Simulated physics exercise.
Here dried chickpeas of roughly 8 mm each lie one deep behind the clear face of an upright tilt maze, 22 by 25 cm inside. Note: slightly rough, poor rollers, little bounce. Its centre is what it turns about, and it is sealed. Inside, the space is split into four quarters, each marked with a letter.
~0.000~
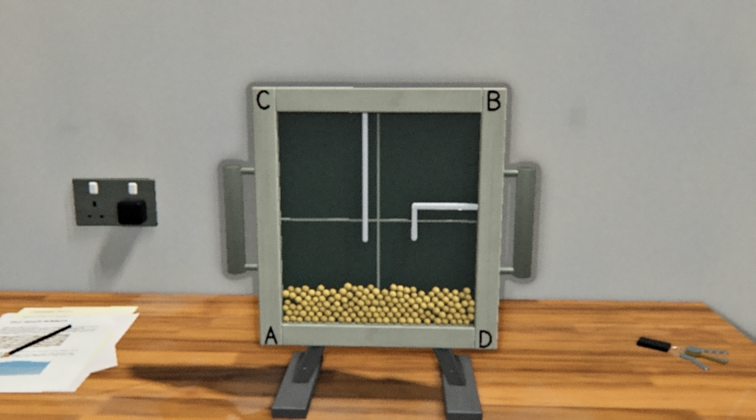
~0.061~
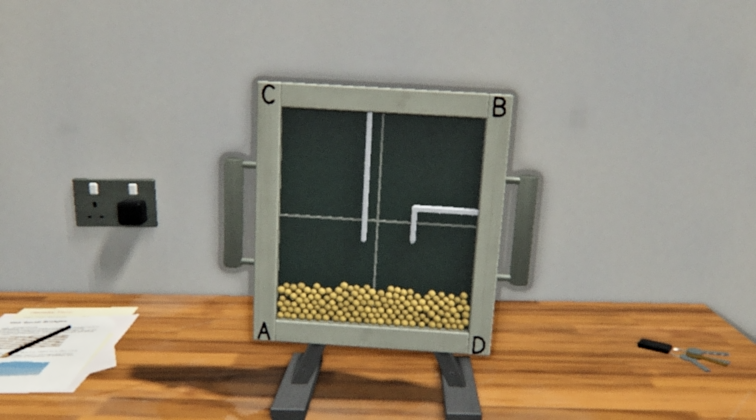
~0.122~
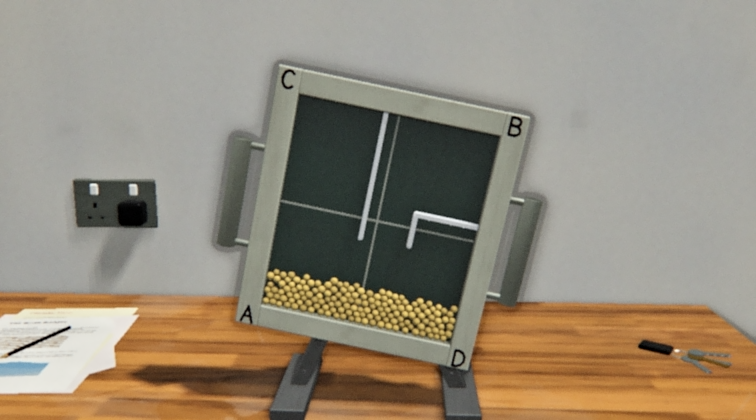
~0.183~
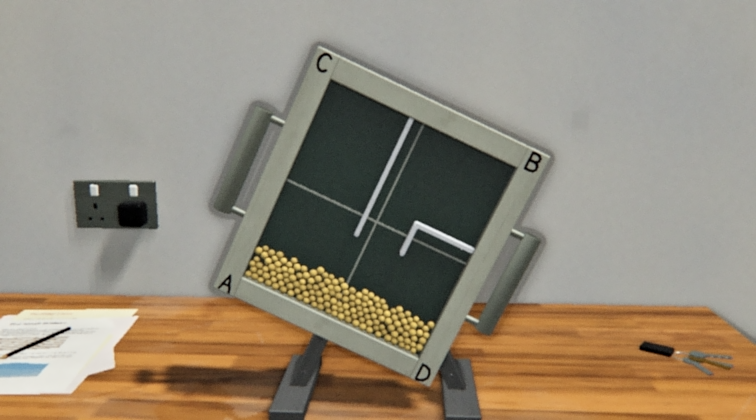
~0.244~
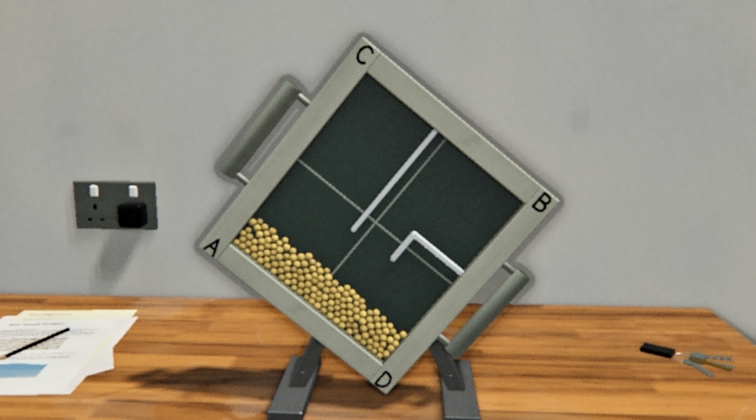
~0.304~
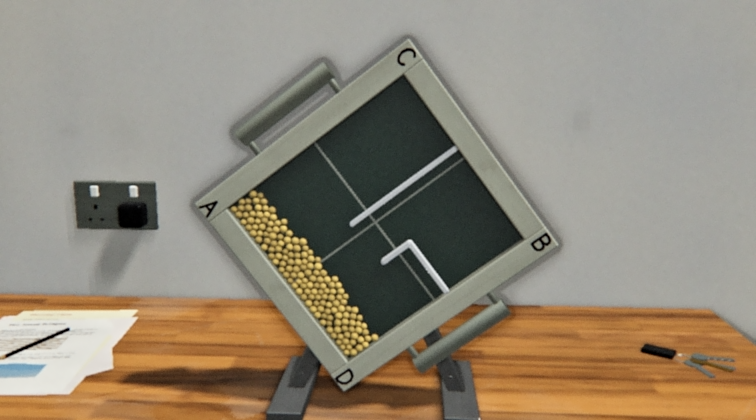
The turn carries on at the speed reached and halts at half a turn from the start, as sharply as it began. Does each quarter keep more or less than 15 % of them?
Quarter A less, quarter B more, quarter C less, quarter D more than 15 %.
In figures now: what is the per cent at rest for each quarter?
At the end, quarter A holds 0, quarter B holds 50, quarter C holds 5 and quarter D holds 45.
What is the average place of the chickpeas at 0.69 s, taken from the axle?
Roughly 9 cm to the left of the axle and 1 cm below it.
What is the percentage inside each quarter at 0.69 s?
Quarter A: 5; quarter B: 15; quarter C: 0; quarter D: 80.
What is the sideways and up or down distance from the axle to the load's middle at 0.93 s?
Some 7 cm left and 2 cm above.
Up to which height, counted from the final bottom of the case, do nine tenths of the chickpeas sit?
I'd put it at close to 18 centimetres.
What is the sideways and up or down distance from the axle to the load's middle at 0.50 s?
Roughly 9 cm to the left of the axle and 3 cm beneath it.
After 0.50 s, it has turned 98°, the chickpeas' middle is 9 cm left of and 3 cm below the axle; by quarter, A 20 %, D 80 %.
After 0.69 s, it has turned 142°, the chickpeas' middle is 9 cm left of and 1 cm below the axle; by quarter, A 5 %, B 15 %, D 80 %.
After 0.93 s, it has turned 180°, the chickpeas' middle is 7 cm left of and 2 cm above the axle; by quarter, B 25 %, C 5 %, D 75 %.
In the end, by 1.9 s, A 0 %, B 50 %, C 5 %, D 45 %.
